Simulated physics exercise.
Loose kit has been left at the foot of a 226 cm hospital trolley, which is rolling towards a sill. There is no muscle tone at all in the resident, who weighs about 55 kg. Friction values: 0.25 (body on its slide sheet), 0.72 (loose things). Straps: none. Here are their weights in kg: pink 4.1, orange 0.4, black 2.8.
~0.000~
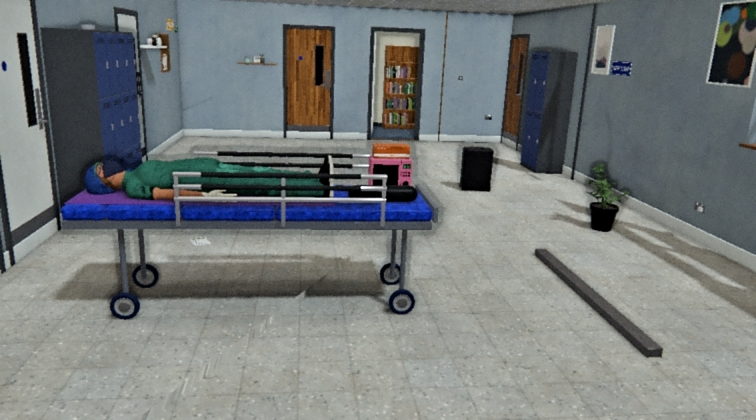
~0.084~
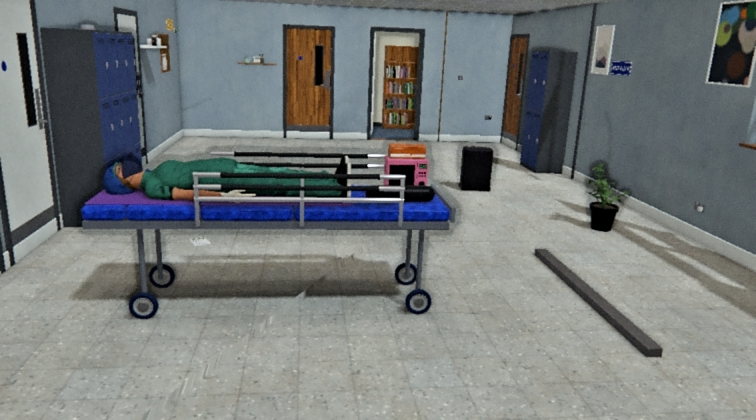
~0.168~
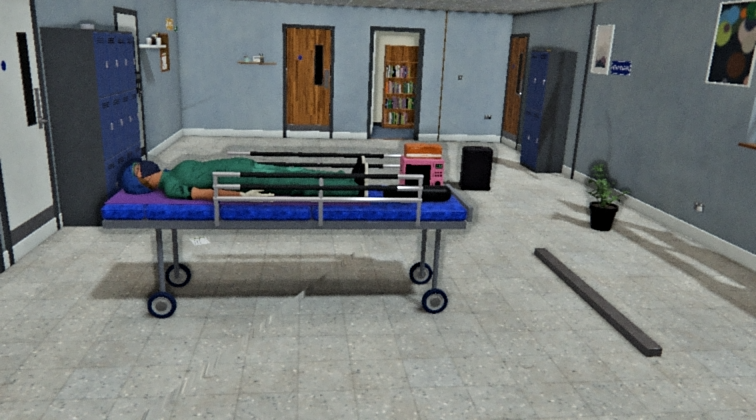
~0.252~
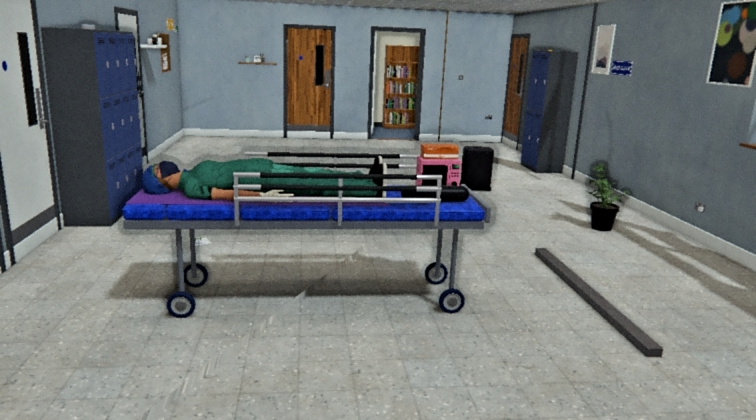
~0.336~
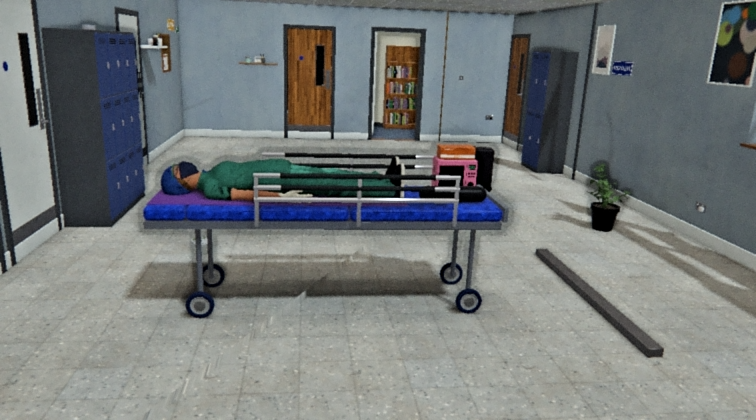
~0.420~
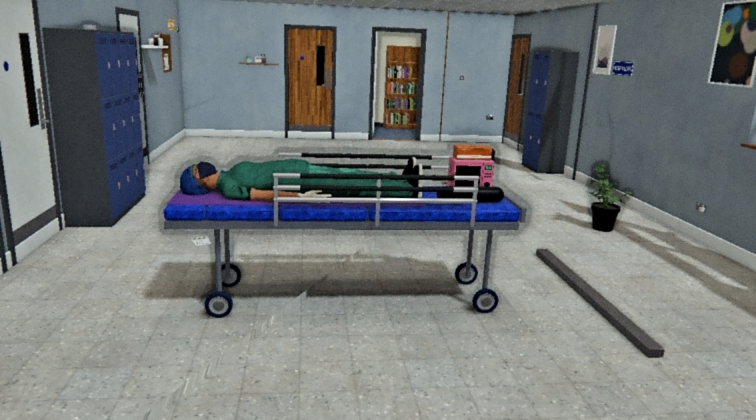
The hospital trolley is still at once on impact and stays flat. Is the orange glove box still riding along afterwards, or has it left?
Kept.
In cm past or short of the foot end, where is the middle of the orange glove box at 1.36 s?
Measured short of the mark: Approx. 5 cm.
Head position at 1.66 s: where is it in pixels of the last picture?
Roughly (369, 183) in the last view.
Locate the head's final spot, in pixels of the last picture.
It ends up at about (369, 183).
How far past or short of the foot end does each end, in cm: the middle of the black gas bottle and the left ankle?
Black gas bottle 20 short, left ankle 40 short.
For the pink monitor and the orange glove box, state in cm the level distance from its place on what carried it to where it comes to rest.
Roughly: Pink monitor 15; orange glove box 20.
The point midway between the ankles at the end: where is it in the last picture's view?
Around (560, 188).
Contact comes at 0.96 s.
After 1.11 s the orange glove box is 10 cm short of the foot end, tilted 0°, near (590, 155) in the last picture's view; the black gas bottle 22 cm short of the foot end, tilted 0°.
After 1.36 s the orange glove box is 7 cm short of the foot end, tilted 0°, near (594, 155) in the last picture's view.
After 1.66 s the orange glove box is 7 cm short of the foot end, tilted 0°, near (594, 155) in the last picture's view.
At rest, 1.9 s, pink monitor stays on; orange glove box stays on; black gas bottle stays on; left ankle stops short of the foot end.
